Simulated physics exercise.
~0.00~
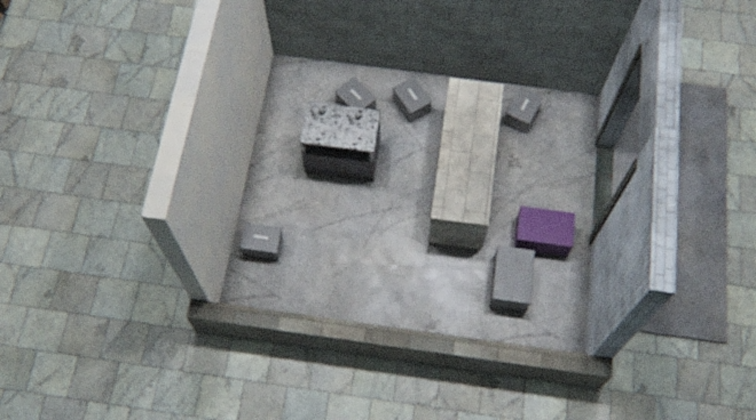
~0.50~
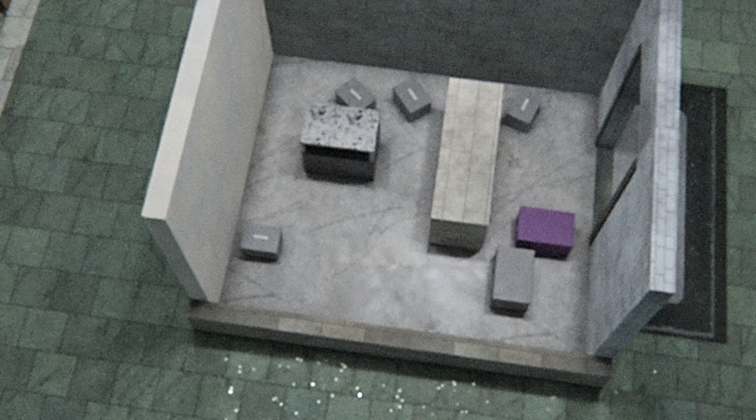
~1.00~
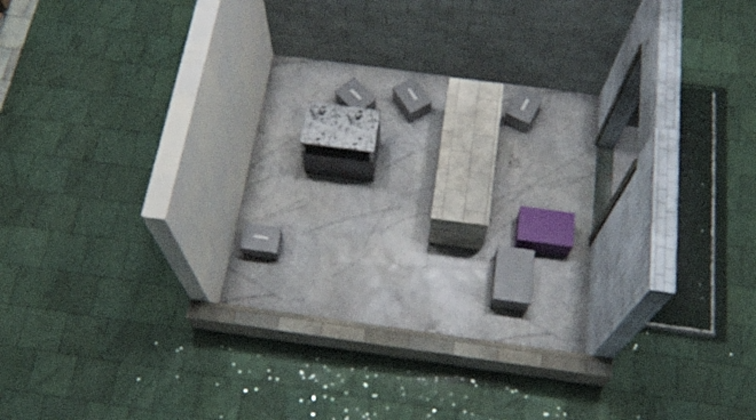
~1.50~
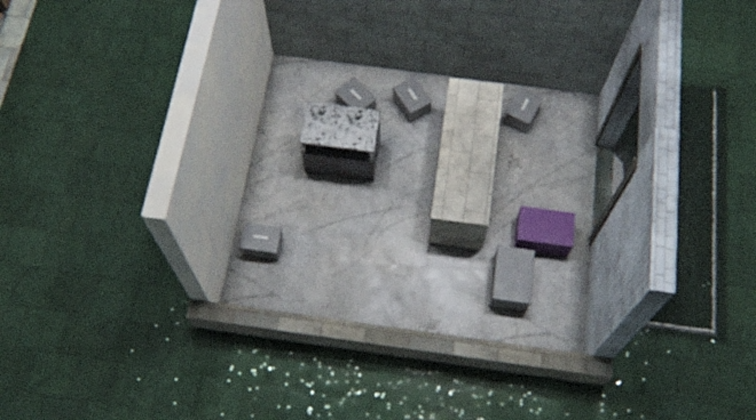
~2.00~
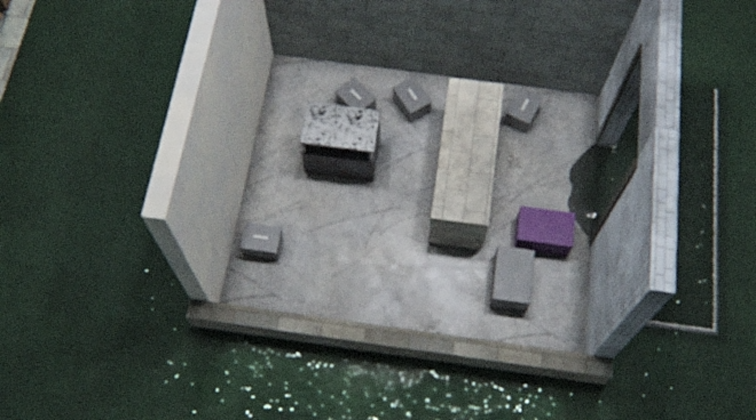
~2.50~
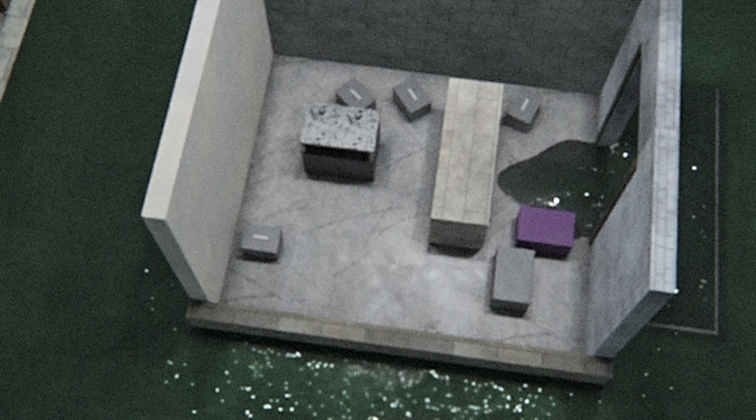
Dark green water spreads over the pale paving around a small roofless store, glinting along the front edge, then slips through the opening in the right wall and pools across the floor towards the long block. Seen from a fixed, high viewpoint, the grey room holds a speckled-topped counter at left, a long pale block, and small grey boxes. The purple crate at right and everything else stay still.
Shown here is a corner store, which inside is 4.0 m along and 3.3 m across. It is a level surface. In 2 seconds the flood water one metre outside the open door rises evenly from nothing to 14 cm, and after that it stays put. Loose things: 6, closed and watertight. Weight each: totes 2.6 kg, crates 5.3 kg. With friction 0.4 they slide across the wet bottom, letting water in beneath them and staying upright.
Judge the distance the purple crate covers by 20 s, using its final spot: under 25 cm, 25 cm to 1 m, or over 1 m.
Movement: Major.
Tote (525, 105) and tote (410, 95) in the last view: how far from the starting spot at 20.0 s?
In turn: 250 cm, 100 cm.
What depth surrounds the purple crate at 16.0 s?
Somewhere close to 6 cm.
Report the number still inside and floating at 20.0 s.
Tally: 6 of them.
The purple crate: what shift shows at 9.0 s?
About 20 cm.
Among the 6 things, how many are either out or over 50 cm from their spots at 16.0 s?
It comes to 4.
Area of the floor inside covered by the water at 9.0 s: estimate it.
About 11.5 m2.
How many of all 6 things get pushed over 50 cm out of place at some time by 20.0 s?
The count comes to 6.
After 4.0 s the purple crate is near (547, 242), 0.2 m from its start, aground; 1 afloat.
After 9.0 s the purple crate is near (552, 244), 0.2 m from its start, afloat; 4 afloat.
After 16.0 s the purple crate is near (368, 241), 1.9 m from its start, afloat; 6 afloat.
After 20.0 s the purple crate is near (284, 271), 2.9 m from its start, afloat; 6 afloat.
